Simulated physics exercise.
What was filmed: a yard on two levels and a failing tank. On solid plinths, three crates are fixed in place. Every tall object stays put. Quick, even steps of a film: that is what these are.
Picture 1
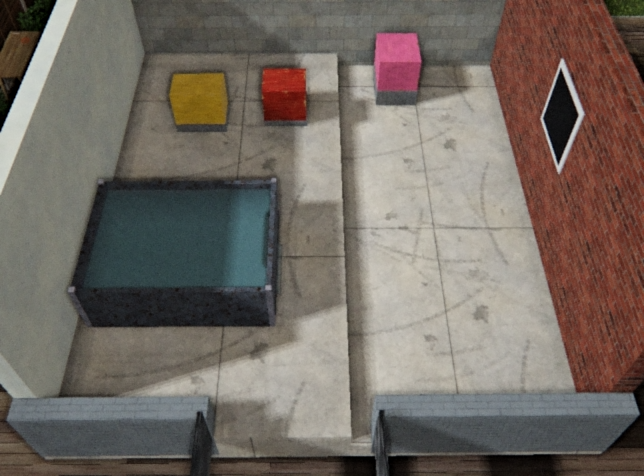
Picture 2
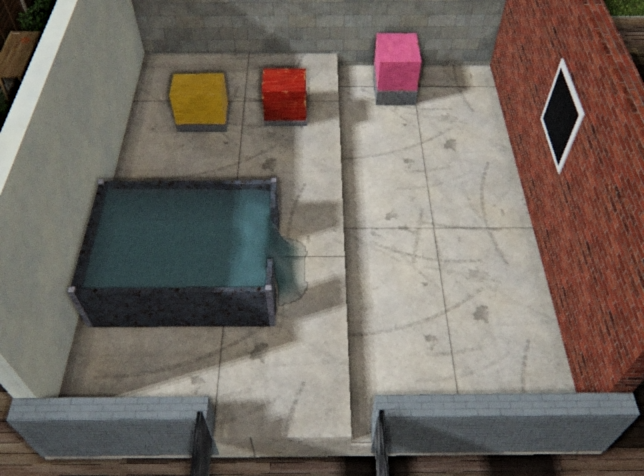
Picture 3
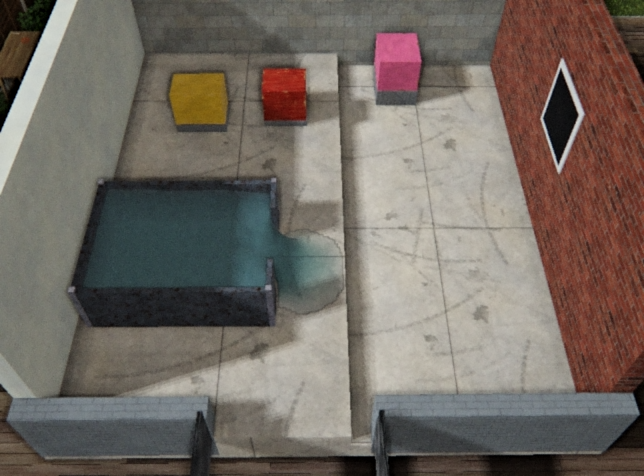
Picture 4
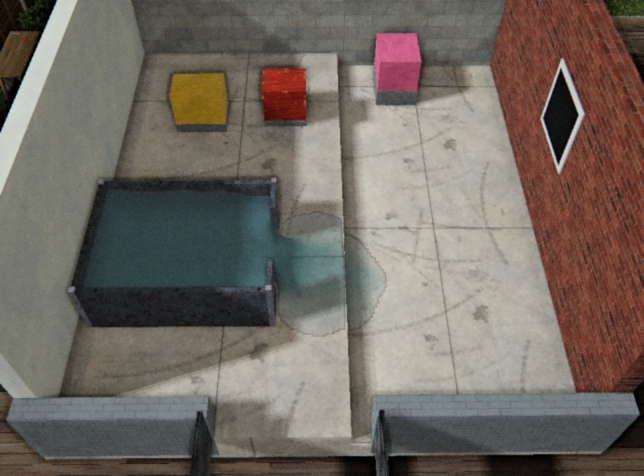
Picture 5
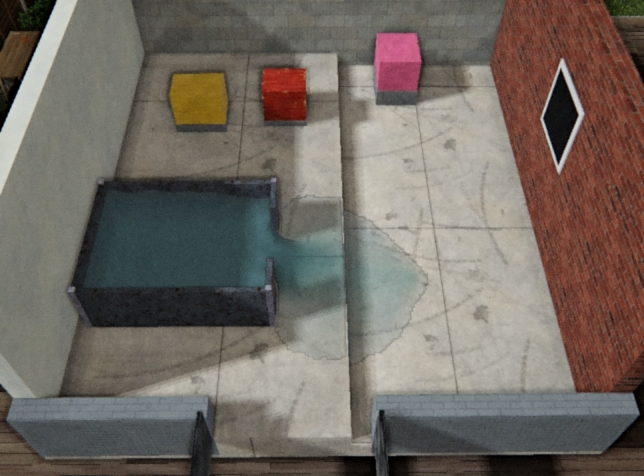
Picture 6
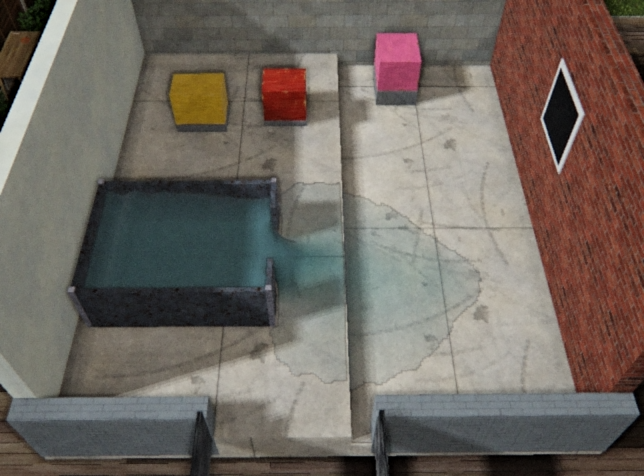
In a walled concrete yard, water pours from a gap in a dark tank, spreading rightward over a low step.
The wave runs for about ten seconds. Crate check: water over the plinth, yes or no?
Pink crate no, yellow crate no, red crate no.
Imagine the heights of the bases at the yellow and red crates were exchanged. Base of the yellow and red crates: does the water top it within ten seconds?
Yellow: Stays clear; red: Stays clear.
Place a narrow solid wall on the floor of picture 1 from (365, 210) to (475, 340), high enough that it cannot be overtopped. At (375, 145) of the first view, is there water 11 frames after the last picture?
My call: Soaked.
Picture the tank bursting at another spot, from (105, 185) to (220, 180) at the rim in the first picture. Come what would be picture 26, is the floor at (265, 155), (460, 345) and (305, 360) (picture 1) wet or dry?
Point by point: Drenched, unwetted, unwetted.
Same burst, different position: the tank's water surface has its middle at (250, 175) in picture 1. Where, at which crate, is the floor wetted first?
The pink-painted one.
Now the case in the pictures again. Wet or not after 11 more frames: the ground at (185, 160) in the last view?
Lab note: Spot reads unsubmerged.
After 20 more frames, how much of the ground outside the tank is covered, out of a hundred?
Around 45 percent, give or take.
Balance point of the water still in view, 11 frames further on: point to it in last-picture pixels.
Roughly (312, 269).
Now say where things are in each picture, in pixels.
Still water in the water tank at (181, 237), in the first frame.
The front is at (291, 298), out from the gap at (271, 256), in the second frame.
Water pours out at (272, 258) and has run to (339, 274), in the third frame.
Water pours out at (272, 258) and has run to (380, 284), in the fourth frame.
Water pours out at (272, 258) and has run to (422, 284), in the fifth frame.
Water pours out at (272, 258) and has run to (469, 292), in the sixth frame.
A moment on, water covers 35 % of the floor; the pink crate not reached, the yellow crate not reached, the red crate not reached.
Next, water covers 40 % of the floor; the pink crate not reached, the yellow crate not reached, the red crate not reached.
Then, water covers 45 % of the floor; the pink crate water round its plinth, the yellow crate not reached, the red crate not reached.
Later, water covers 55 % of the floor; the pink crate water round its plinth, the yellow crate not reached, the red crate not reached.
In the end, water covers 55 % of the floor; the pink crate stayed above the water, the yellow crate stayed above the water, the red crate stayed above the water.
